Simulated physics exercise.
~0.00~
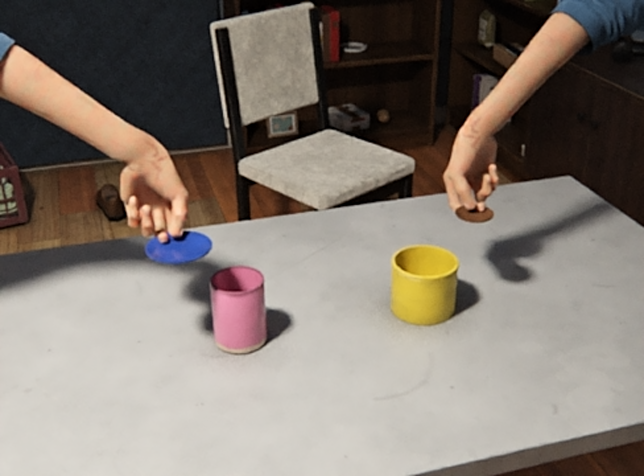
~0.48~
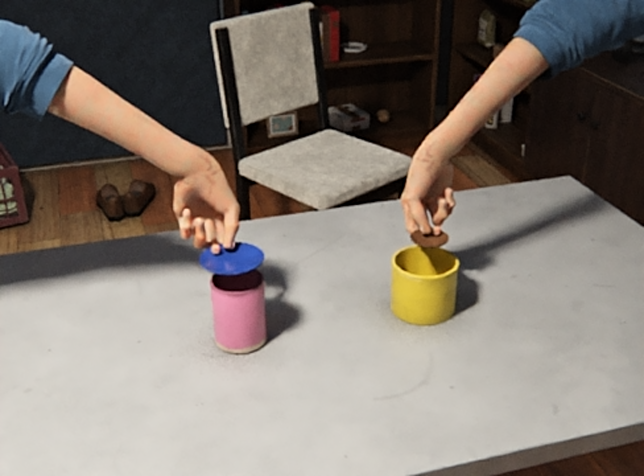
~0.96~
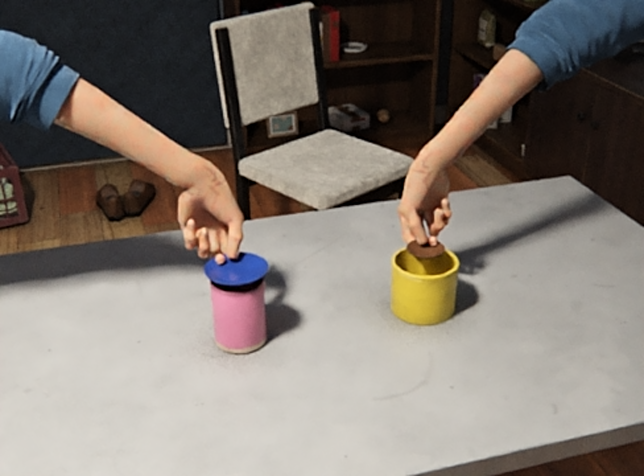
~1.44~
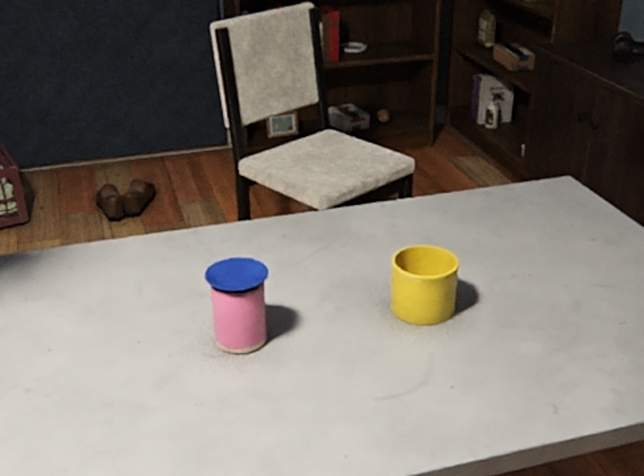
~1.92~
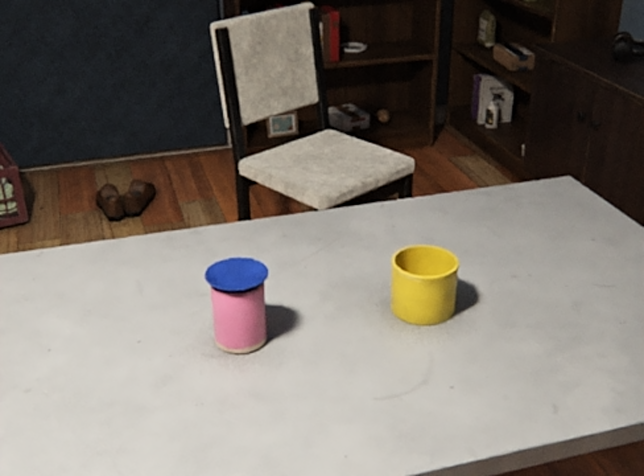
To begin with, two hands hold flat round pieces above a pale tabletop, a blue saucer on the left and a smaller brown plate on the right. The left hand carries the saucer rightward over an open pink mug, while the other brings the plate left and down toward a wide yellow jar. Both pieces are lowered, the saucer settling on the mug's rim and the plate dipping into the jar's mouth. The hands then let go and leave the view. Finally, the saucer rests across the mug like a lid, while the plate has dropped inside the still-open jar, out of sight.
